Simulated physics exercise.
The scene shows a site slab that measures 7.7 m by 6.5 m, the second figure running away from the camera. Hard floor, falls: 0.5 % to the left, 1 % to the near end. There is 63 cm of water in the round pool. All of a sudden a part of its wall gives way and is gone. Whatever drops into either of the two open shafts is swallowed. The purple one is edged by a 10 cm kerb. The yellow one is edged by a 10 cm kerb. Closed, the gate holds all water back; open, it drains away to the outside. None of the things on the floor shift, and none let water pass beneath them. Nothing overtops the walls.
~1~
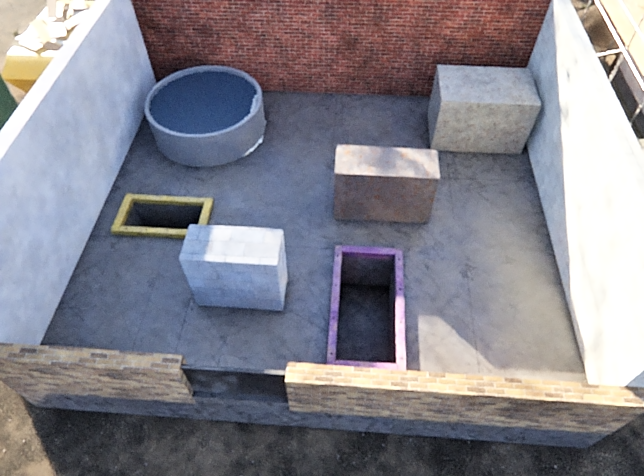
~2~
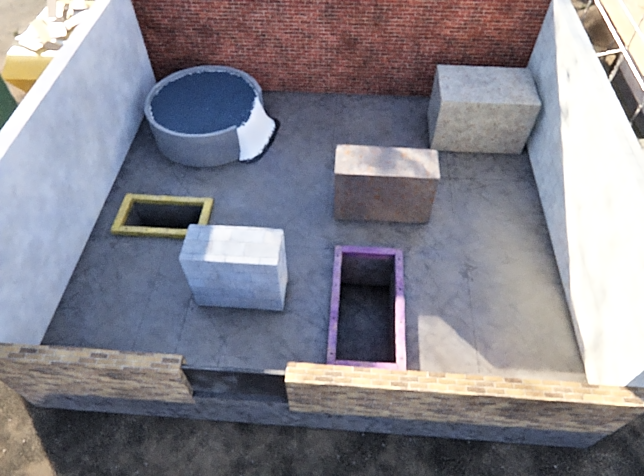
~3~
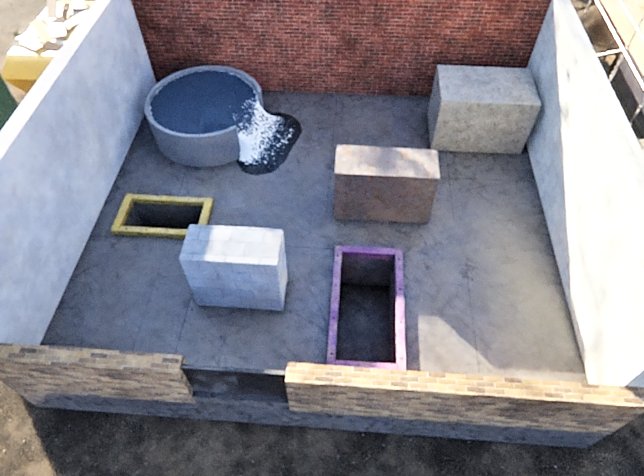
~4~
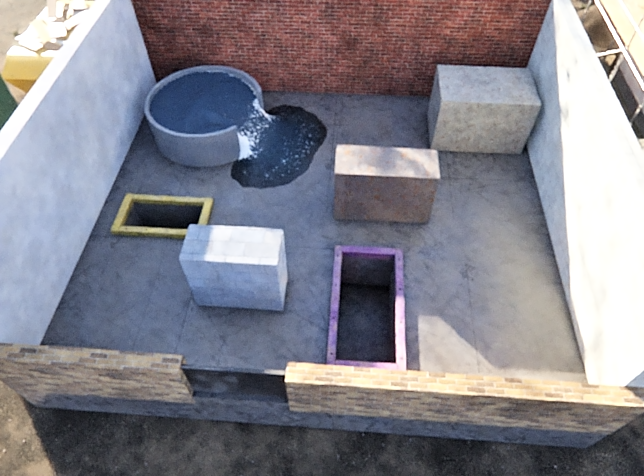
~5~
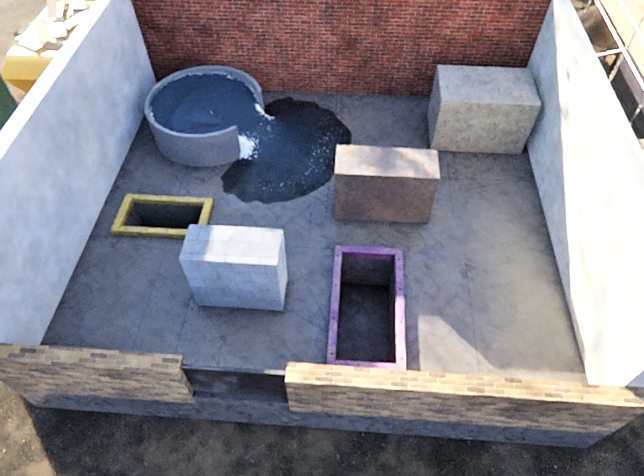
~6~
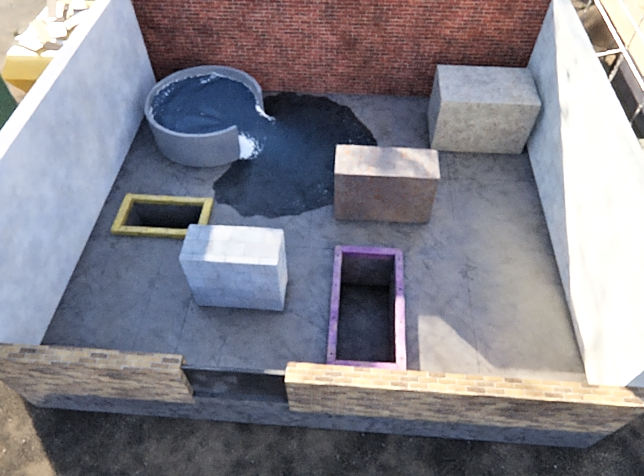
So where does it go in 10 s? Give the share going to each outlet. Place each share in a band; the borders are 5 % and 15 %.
Split: Gateway, under 5 %; purple pit, not even 5 %; yellow pit, under 5 %.
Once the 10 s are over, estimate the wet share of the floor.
Close to 90 in a hundred.
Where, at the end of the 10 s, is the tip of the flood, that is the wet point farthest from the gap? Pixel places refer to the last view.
Somewhere about (589, 406).
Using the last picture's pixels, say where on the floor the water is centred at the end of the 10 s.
The water's centre is around (342, 218).
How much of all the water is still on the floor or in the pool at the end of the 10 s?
Still there: Roughly 98 %.
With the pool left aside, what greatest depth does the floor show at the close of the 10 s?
Depth max: Approx. 12 cm.
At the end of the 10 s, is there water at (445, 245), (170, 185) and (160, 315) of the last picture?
Going through the three points: Awash, then not yet touched, then awash.
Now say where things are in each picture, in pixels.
Still water, 63 cm deep, in the round pool at (205, 102), in the first picture.
Water pours out at (256, 130) and has run 0.6 m, to (272, 120); deepest outside 32 cm, 63 cm at the round pool's back, in the second picture.
The front is at (262, 171), 0.9 m from the gap at (256, 132); 1.0 m2 of floor is under water; 63 cm left at the back of the round pool, in the third picture.
The front is at (322, 130), 1.3 m from the gap at (257, 133); 2.2 m2 of floor is under water; 63 cm left at the back of the round pool, in the fourth picture.
Water pours out at (257, 133) and has run 1.8 m, to (346, 131); deepest outside 30 cm, 62 cm at the round pool's back, in the fifth picture.
The front is at (370, 151), 2.2 m from the gap at (257, 133); 5.6 m2 of floor is under water; 56 cm left at the back of the round pool, in the sixth picture.
A moment later water covers 30 % of the floor and is deepest (30 cm) near (262, 140); gone so far, the gateway 0 %, the purple pit 0 %, the yellow pit 0 %.
Soon after water covers 40 % of the floor and is deepest (24 cm) near (535, 193); gone so far, the gateway 0 %, the purple pit 0 %, the yellow pit 0 %.
Next water covers 55 % of the floor and is deepest (26 cm) near (518, 127); gone so far, the gateway 0 %, the purple pit 1 %, the yellow pit 0 %.
Later on water covers 80 % of the floor and is deepest (14 cm) near (561, 404); gone so far, the gateway 0 %, the purple pit 1 %, the yellow pit 0 %.
At the end water covers 90 % of the floor and is deepest (12 cm) near (409, 368); gone so far, the gateway 0 %, the purple pit 1 %, the yellow pit 0 %.
